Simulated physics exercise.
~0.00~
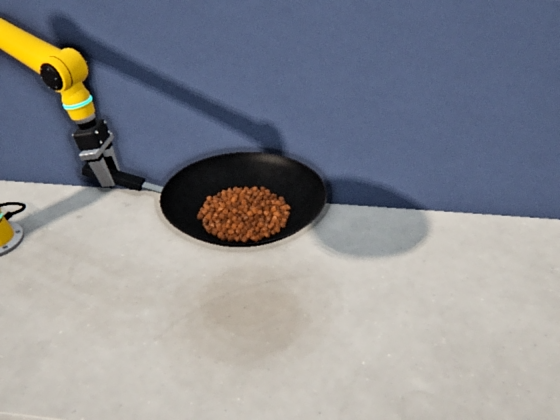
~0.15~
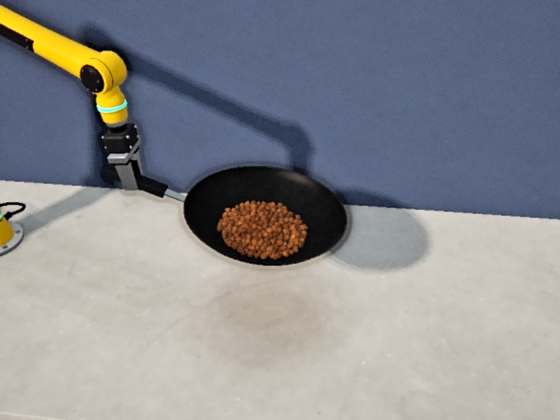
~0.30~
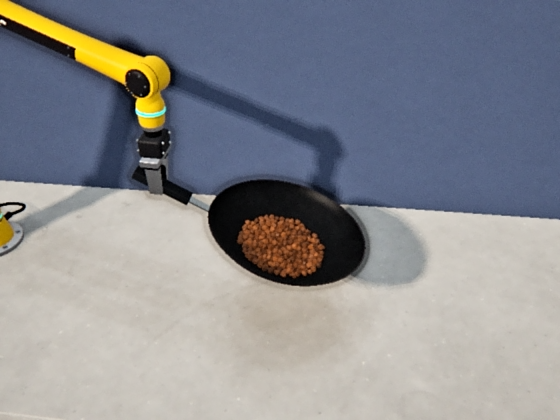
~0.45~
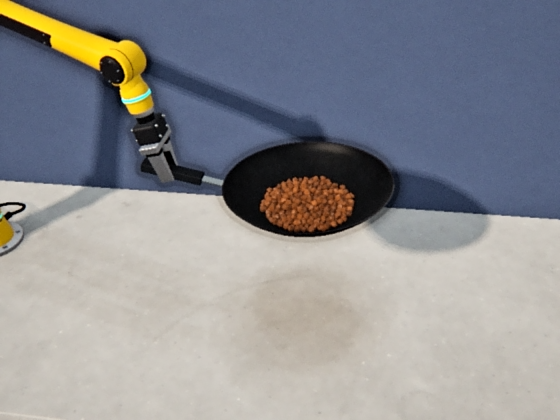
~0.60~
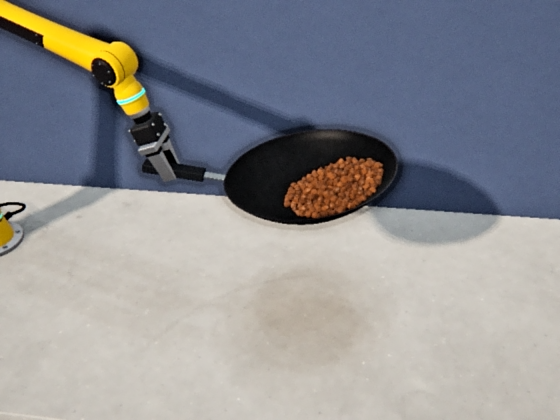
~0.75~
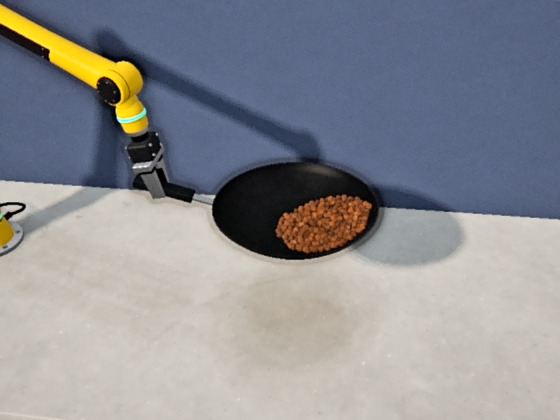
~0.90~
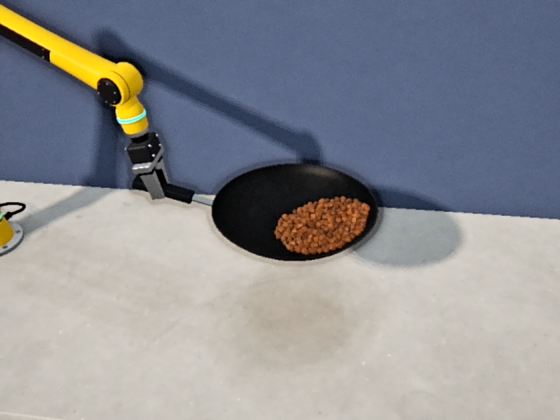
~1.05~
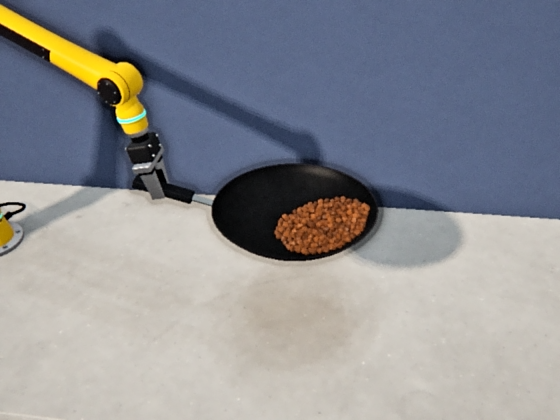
Yellow robot arm moving a black wok of brown pellets right, tilting, lifting and lowering it, pellets settling toward the right side.
